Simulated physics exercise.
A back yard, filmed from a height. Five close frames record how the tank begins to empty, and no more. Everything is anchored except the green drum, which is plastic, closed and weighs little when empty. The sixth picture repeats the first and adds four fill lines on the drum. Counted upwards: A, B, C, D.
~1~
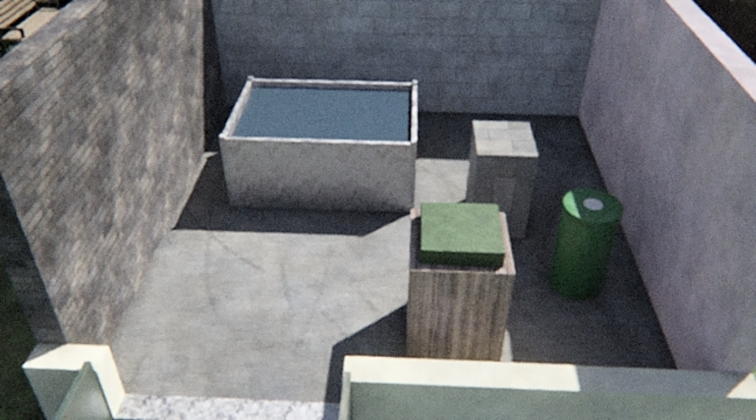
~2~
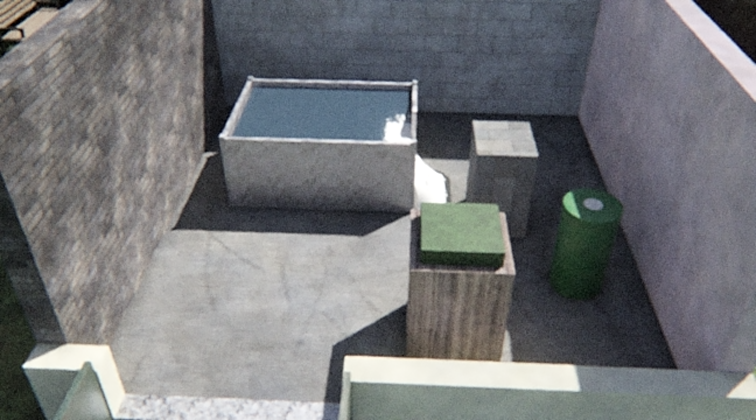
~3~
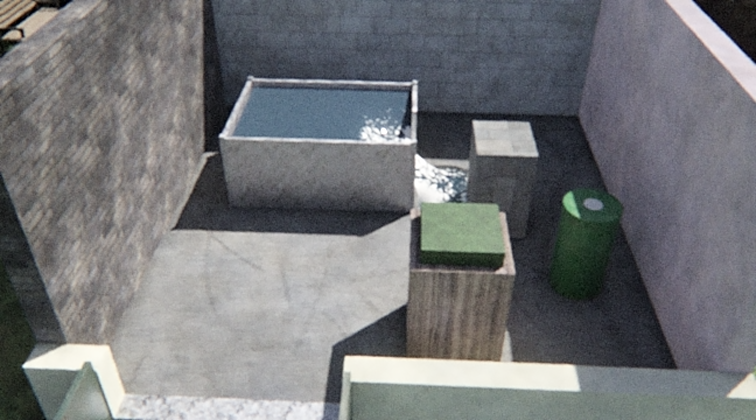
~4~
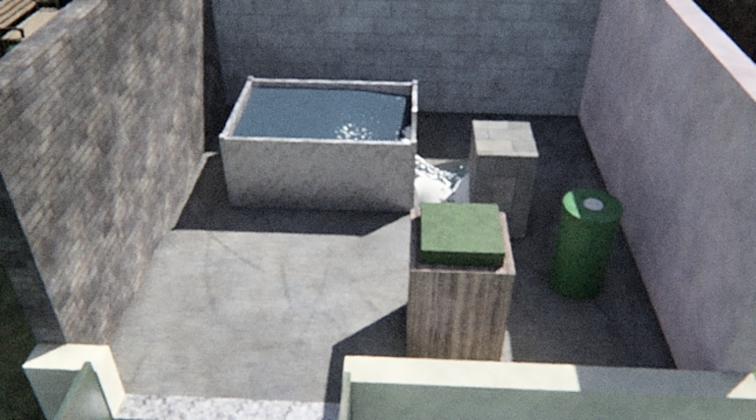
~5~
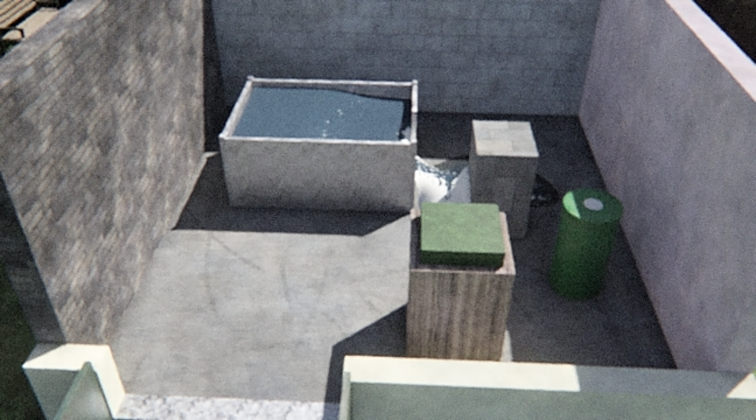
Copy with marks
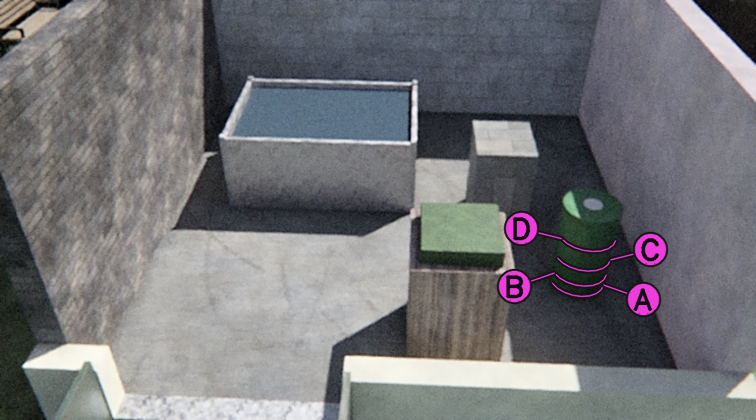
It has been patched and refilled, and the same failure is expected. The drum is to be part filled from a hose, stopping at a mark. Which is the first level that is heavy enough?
That is level B.
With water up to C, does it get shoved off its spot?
No, that is safe.
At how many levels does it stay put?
Three of the four.
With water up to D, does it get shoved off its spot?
No, that is safe.
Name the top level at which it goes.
Here it is level A.
On the marked copy, A at (581, 296); B at (583, 286); C at (587, 271); D at (592, 251); from the bottom up A, B, C, D.
With A, it is pushed about twice its own width away.
With B, it does not move.
With C, it does not move.
With D, it does not move.
